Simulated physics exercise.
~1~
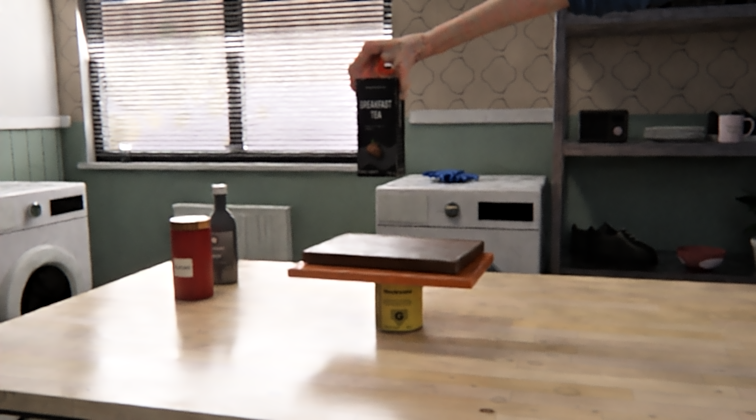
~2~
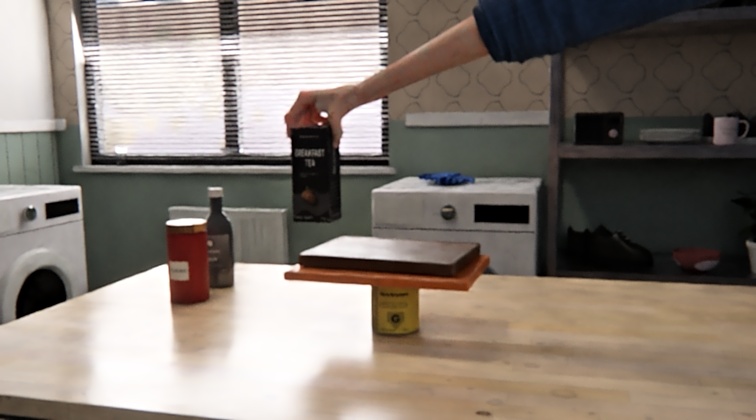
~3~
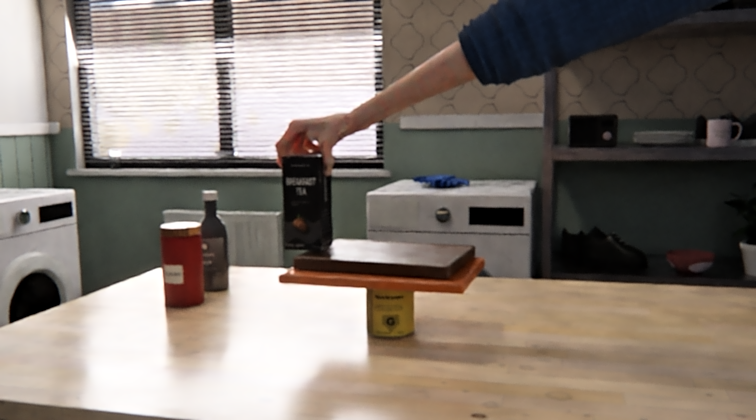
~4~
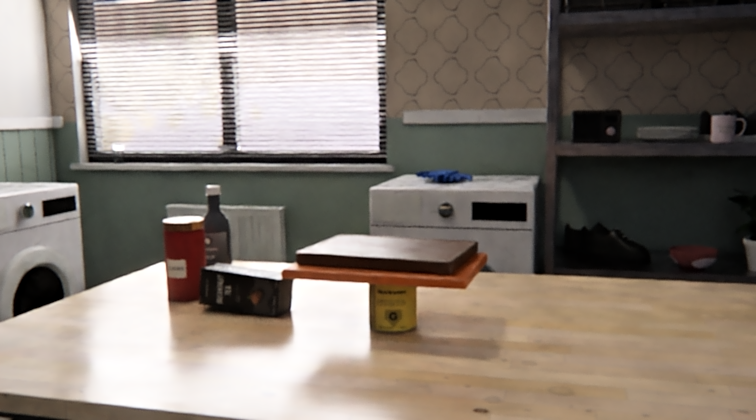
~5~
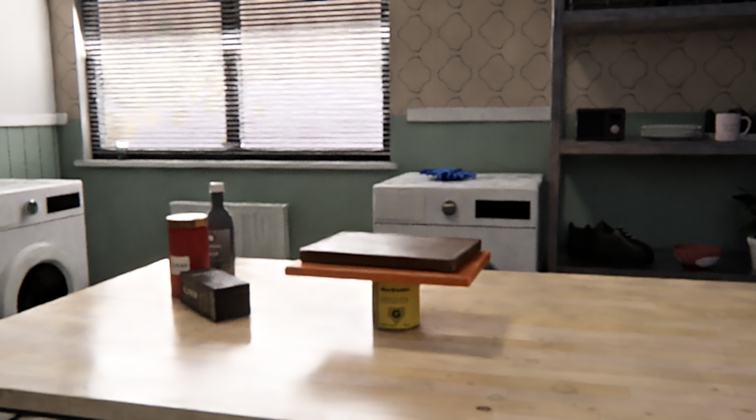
A hand lowers a black carton onto the trays' left edge, but it topples onto the table.
